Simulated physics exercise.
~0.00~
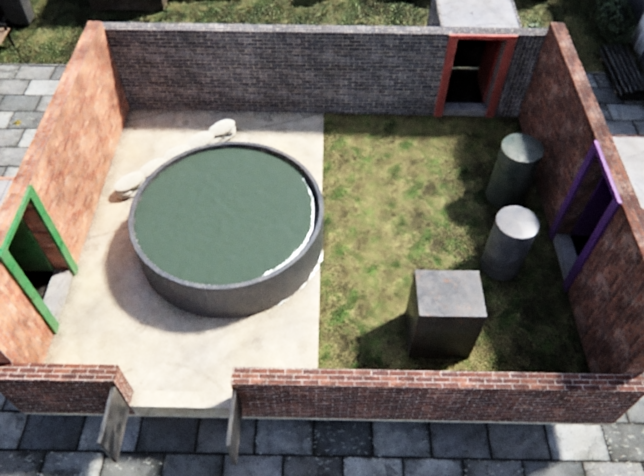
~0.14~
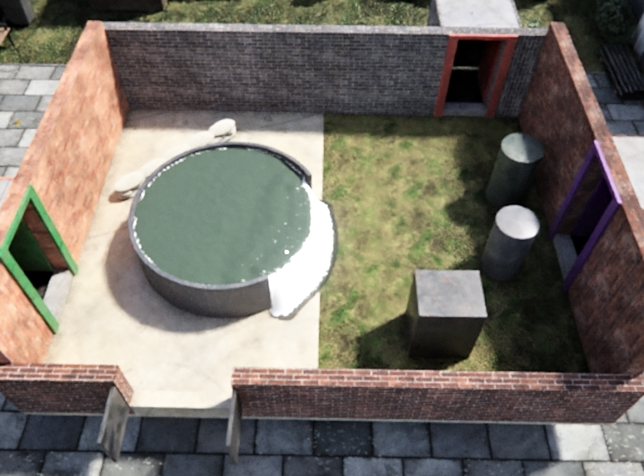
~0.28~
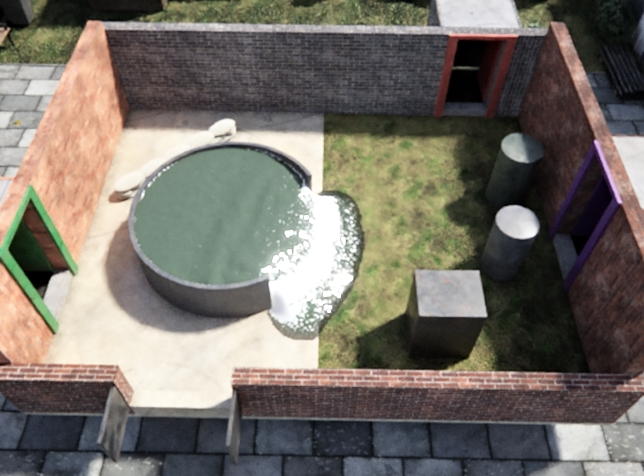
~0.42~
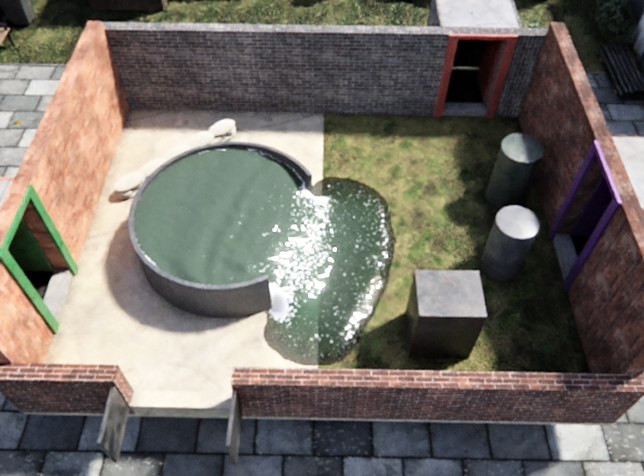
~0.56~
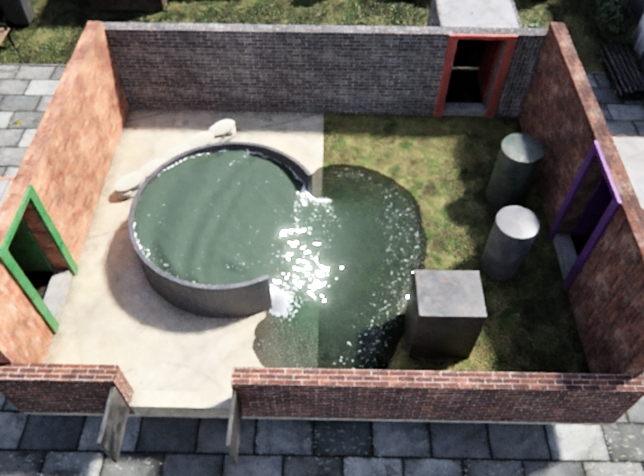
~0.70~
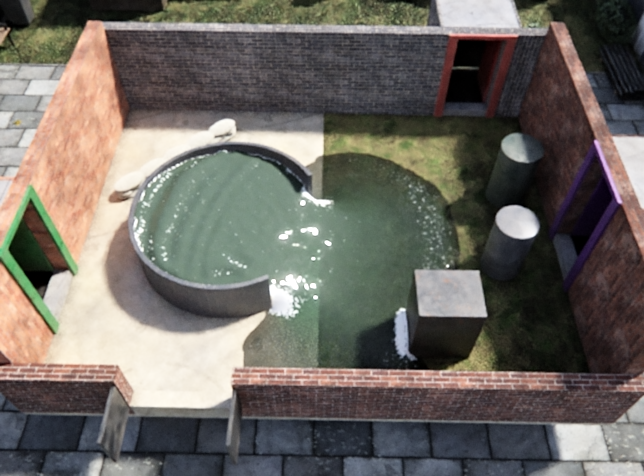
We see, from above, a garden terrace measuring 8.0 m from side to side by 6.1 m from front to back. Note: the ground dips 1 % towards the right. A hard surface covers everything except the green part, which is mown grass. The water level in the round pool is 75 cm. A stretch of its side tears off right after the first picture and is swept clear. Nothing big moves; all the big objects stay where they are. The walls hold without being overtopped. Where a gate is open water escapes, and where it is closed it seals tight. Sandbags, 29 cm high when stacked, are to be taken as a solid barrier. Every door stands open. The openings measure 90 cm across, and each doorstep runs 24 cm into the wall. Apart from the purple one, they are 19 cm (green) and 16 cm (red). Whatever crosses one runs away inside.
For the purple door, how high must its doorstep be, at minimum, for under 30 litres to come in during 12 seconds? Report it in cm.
It must be roughly 22 cm high.
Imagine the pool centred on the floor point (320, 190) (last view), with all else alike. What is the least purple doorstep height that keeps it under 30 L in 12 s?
You'd need some 32 cm.
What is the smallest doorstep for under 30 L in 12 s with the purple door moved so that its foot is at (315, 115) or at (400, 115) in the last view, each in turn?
Roughly 8.0 cm for the first and 13.5 cm for the second.
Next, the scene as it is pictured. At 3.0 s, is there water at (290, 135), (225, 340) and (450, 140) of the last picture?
In turn: Not reached, wet, under water.
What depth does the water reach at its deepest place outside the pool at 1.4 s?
Around 41 centimetres.
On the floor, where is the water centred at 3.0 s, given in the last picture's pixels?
(374, 265) or so.
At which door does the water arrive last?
Green.
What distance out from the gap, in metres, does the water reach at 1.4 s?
It gets close to 4.0 metres out.
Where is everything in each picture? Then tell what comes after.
The first frame shows the round pool at (227, 211) is whole and still, 75 cm deep; the purple door at (579, 224) is dry.
In the second frame, the front is at (290, 316), 0.3 m from the gap at (316, 249); 0.5 m2 of floor is wet, 75 cm left at the back.
In the third frame, the front is at (313, 334), 0.8 m from the gap at (316, 251); 1.9 m2 of floor is wet, 75 cm left at the back.
In the fourth frame, water pours out at (316, 253) and has run 1.3 m, to (336, 356); about 10 cm deep outside, 75 cm at the back.
In the fifth frame, the gap is at (316, 253), the front 1.8 m out at (381, 364); the back of the round pool holds 75 cm.
In the sixth frame, water pours out at (316, 253) and has run 2.4 m, to a hidden place; about 6 cm deep outside, 70 cm at the back; 1.7 m in a straight line remain to the purple door at (579, 224).
After 1.4 s water covers 40 % of the floor, deepest (41 cm) near (398, 318); it has not reached the purple door.
After 3.0 s water covers 60 % of the floor, deepest (43 cm) near (593, 400); 27 cm at the purple door, 8 litres in over its 20 cm doorstep.
After 12.0 s water covers 95 % of the floor, deepest (16 cm) near (340, 118); 14 cm at the purple door, 49 litres in over its 20 cm doorstep.
At the purple door as built, the water arrived by 2.1 s and peaked near 29 cm at 4.0 s.
With a doorstep of 19.5 cm, 55 litres would have come in within the 12 s; with 26.5 cm, 7 litres. So under 30 litres takes about 22 cm.
